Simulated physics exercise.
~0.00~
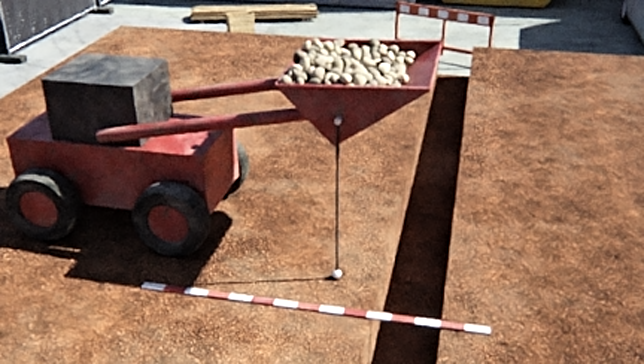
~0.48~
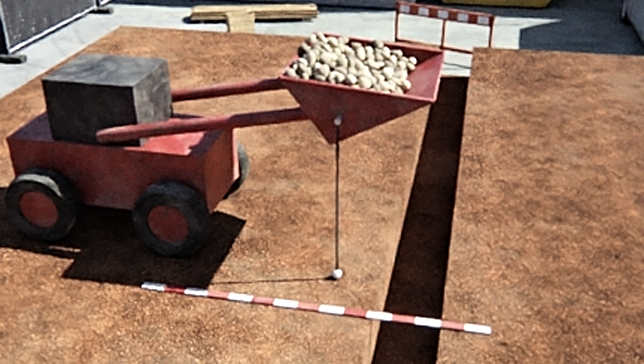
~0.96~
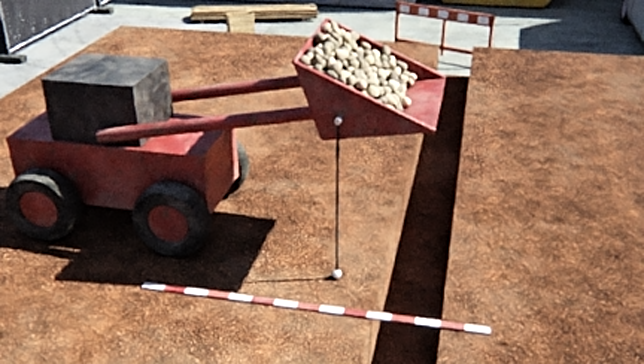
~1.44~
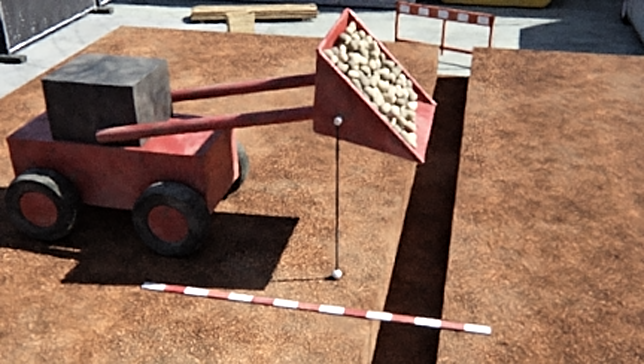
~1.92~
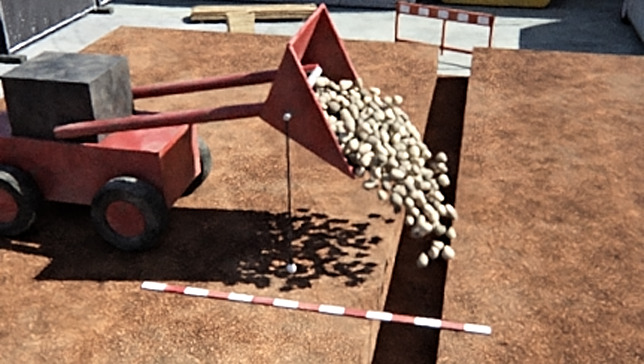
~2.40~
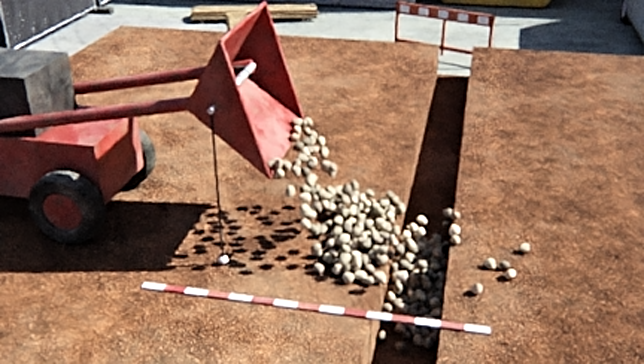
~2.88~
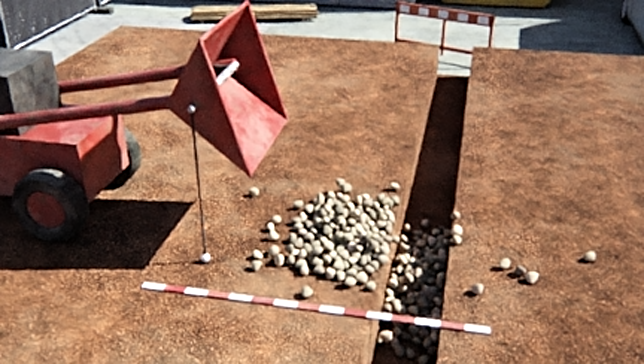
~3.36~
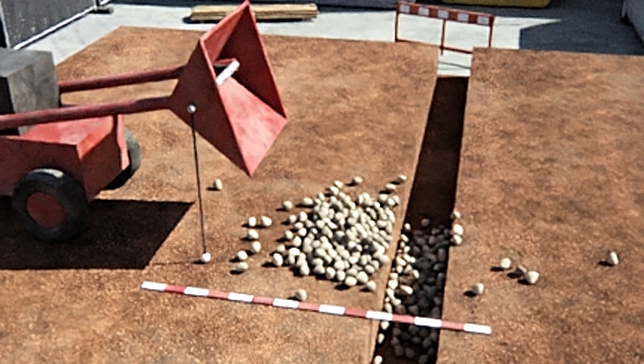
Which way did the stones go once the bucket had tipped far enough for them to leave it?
They went downward, spilling out of the bucket onto the ground and into the trench.
